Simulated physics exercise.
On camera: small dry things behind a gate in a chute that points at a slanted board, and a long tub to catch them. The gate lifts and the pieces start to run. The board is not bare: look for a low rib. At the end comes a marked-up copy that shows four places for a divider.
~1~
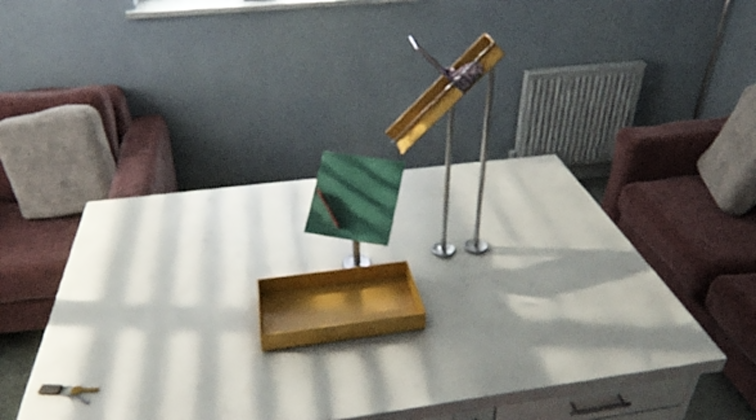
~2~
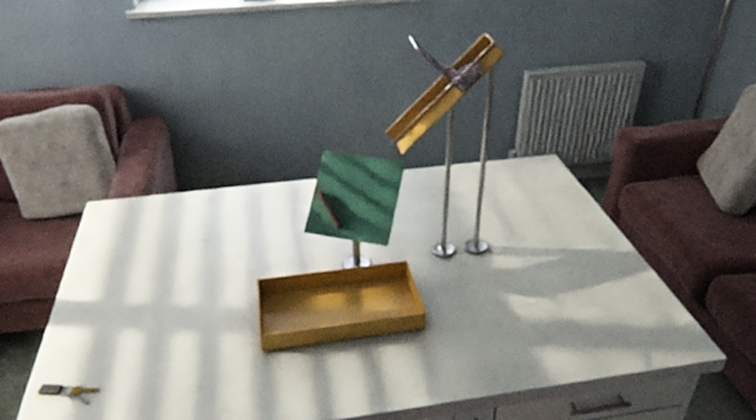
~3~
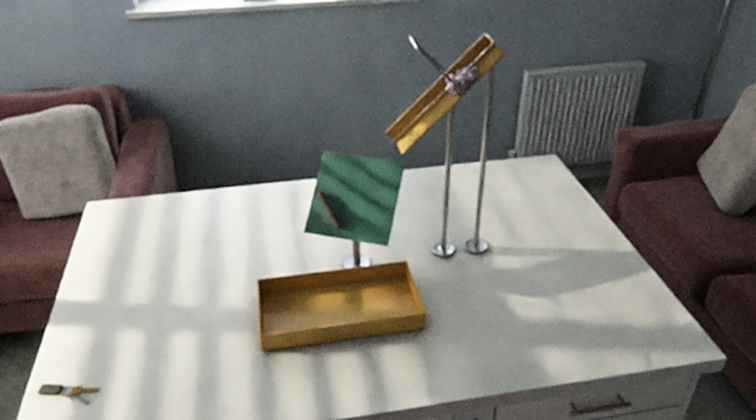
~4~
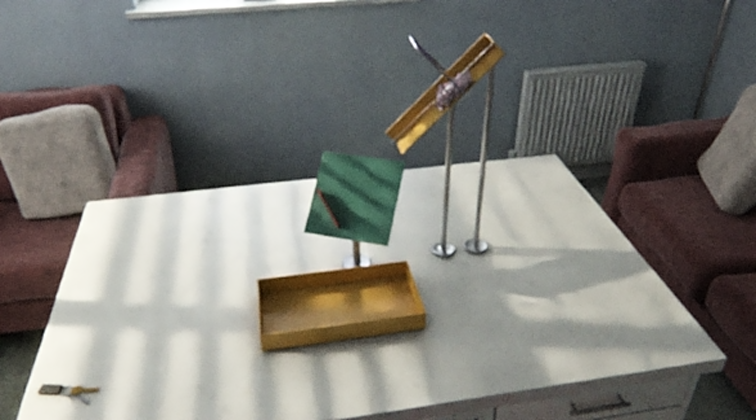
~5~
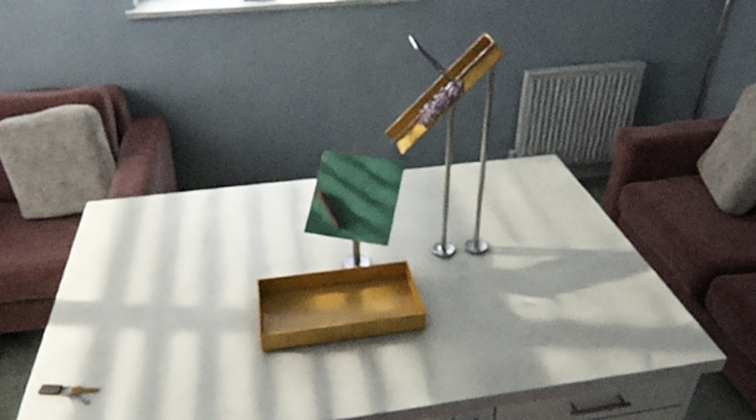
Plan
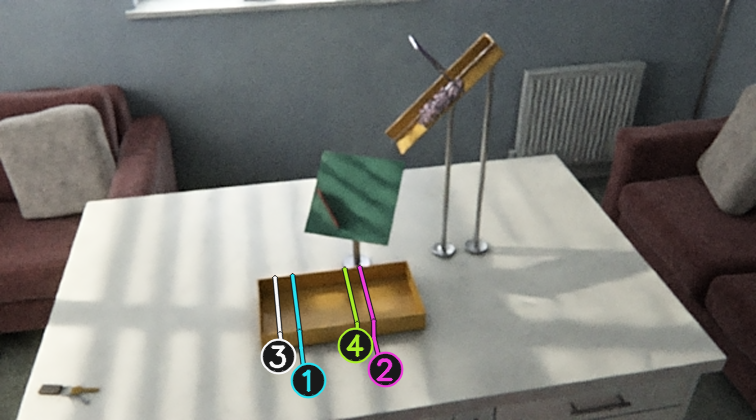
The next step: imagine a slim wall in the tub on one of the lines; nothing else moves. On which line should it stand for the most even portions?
Line 4.
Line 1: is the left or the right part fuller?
More lands on the right.
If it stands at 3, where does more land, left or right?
The right side.
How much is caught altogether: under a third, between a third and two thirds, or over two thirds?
It is over two thirds.
On the marked copy, line 1 crosses the front rim at (299, 330); line 2 crosses the front rim at (373, 320); line 3 crosses the front rim at (280, 333); line 4 crosses the front rim at (357, 322).
Choosing 1, of what is caught, a small share on the left of the divider, all but a few on the right.
Choosing 2, of what is caught, all but a few on the left of the divider, a small share on the right.
Choosing 3, of what is caught, only a few on the left of the divider, all but a few on the right.
Choosing 4, of what is caught, close to a third on the left of the divider, close to two thirds on the right.
